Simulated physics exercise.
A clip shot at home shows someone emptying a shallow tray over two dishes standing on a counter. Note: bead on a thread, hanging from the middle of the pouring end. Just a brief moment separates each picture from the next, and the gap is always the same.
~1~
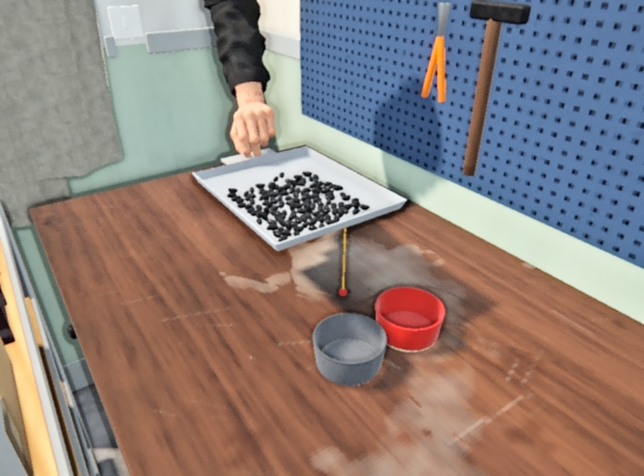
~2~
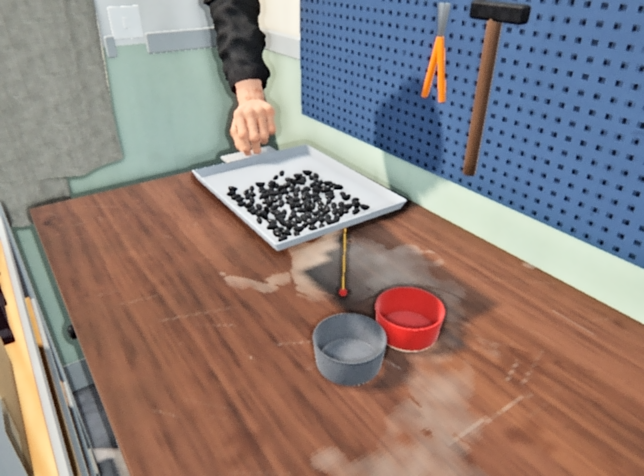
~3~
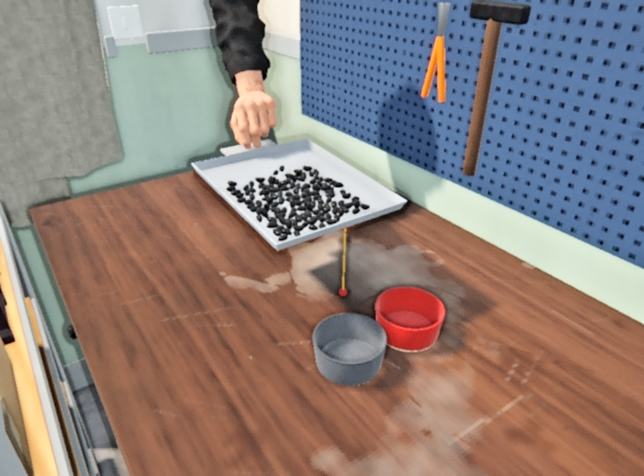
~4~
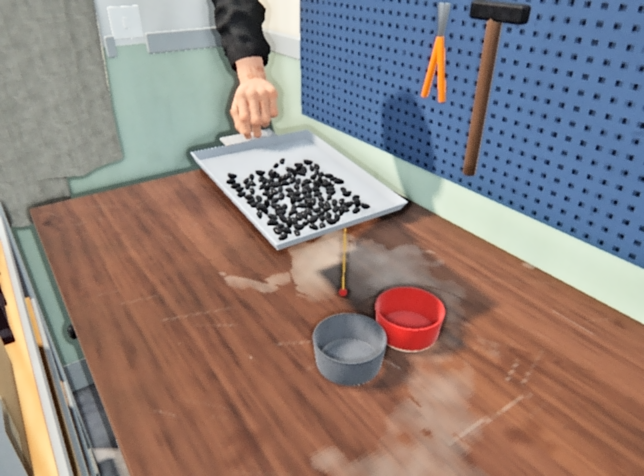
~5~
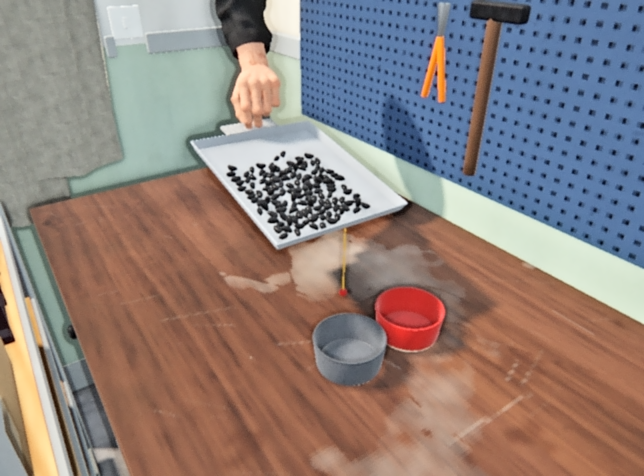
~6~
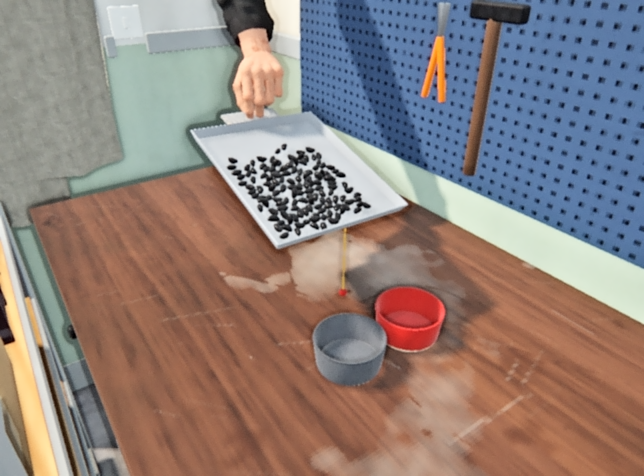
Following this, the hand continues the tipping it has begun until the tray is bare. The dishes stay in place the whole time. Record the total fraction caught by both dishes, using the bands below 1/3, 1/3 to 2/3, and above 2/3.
In the end the dishes will hold the bulk, above two thirds of the load.
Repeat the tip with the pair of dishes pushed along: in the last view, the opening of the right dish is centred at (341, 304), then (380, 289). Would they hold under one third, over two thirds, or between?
Under a third; in the middle band.
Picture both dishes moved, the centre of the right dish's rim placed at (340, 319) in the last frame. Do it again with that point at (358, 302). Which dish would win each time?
First placement: The rightmost one; second placement: The rightmost one.
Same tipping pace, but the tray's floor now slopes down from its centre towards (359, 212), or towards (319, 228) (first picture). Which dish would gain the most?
Try one - the dish to the right; try two - the dish to the left.
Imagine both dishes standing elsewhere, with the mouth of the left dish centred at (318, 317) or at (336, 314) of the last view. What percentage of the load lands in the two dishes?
I'd expect some 50 percent, and then some 70 percent.
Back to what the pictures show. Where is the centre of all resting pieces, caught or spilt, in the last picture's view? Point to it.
Somewhere around (389, 335) in the last picture.
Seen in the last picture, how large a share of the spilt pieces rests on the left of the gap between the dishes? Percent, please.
About 50 percent.
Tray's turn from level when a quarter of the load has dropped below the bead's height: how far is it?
Near 75 degrees.
Just after the last frame, tray tipped steeply; almost all on the tray; just a few in the right dish; about a tenth in the air.
A moment on, tray tipped right over; just a few on the tray; roughly a quarter in the left dish; roughly a third in the right dish; roughly a quarter outside both; roughly a quarter in the air.
Further on, tray tipped past a quarter turn; roughly a third in the left dish; roughly a third in the right dish; roughly a quarter outside both.
When it is over, tray tipped past a quarter turn; roughly a third in the left dish; roughly a third in the right dish; roughly a quarter outside both.
